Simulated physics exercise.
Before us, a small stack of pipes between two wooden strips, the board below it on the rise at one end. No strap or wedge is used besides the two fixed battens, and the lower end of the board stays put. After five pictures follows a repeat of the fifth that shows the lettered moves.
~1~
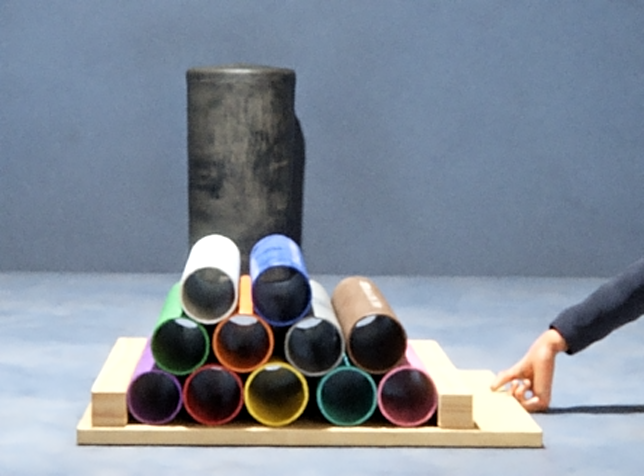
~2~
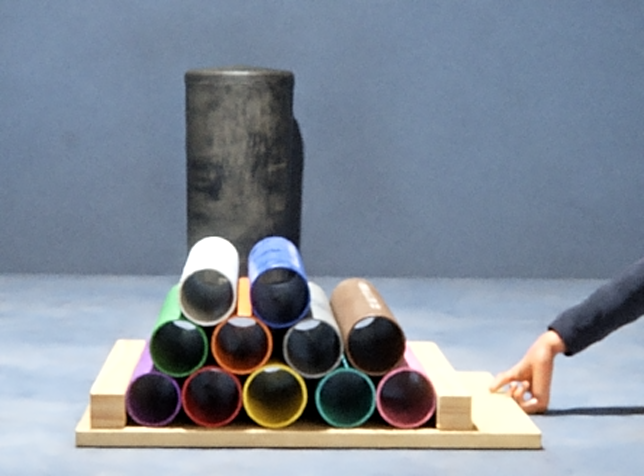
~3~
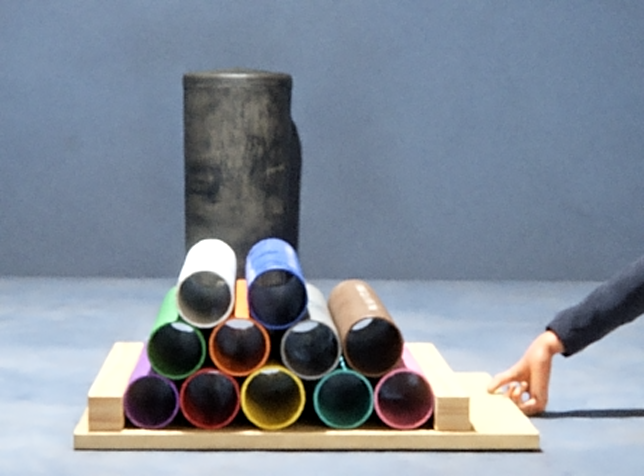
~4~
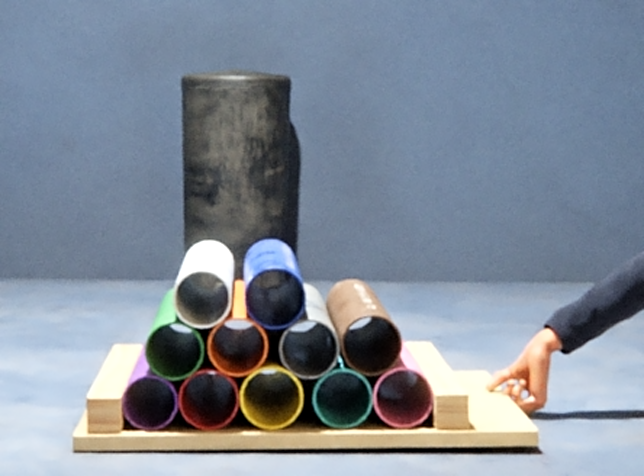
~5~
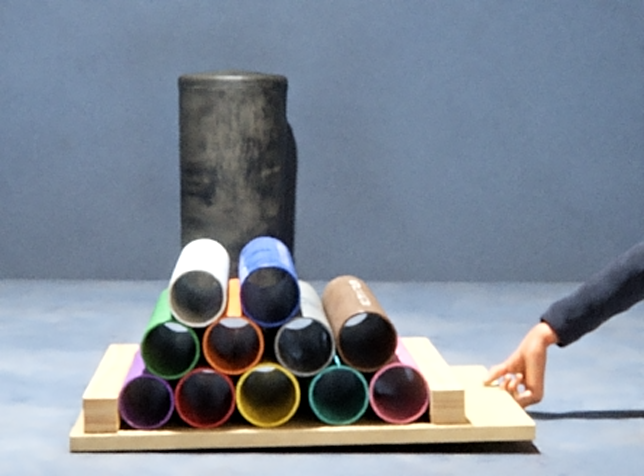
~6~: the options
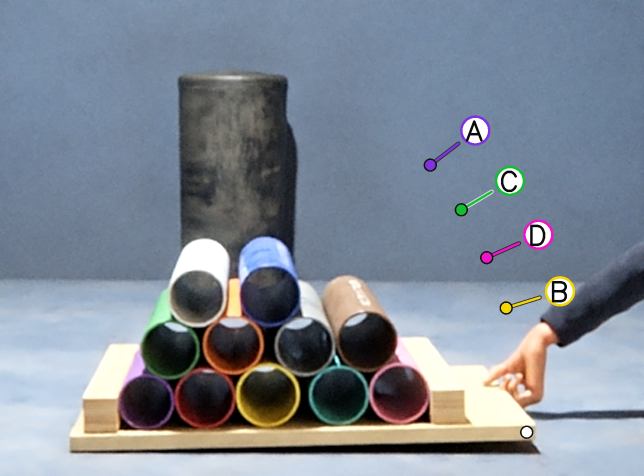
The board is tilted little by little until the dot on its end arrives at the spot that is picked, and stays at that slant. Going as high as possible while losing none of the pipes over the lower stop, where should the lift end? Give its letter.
Stop at B.
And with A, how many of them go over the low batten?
At A the number is six.
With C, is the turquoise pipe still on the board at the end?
Yes.
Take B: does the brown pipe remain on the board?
Yes, with B.
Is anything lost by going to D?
Yes.
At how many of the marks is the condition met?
One of them.
On the marked copy, A at (430, 165); B at (506, 308); C at (462, 210); D at (487, 257); the white dot at (527, 433).
Taking B. A third of the way, board at 13°.
Two thirds of the way, board at 18°.
When it is over, board at 18°, none over the low batten.
As for the rest, A six over the low batten; C six over the low batten; D five over the low batten.
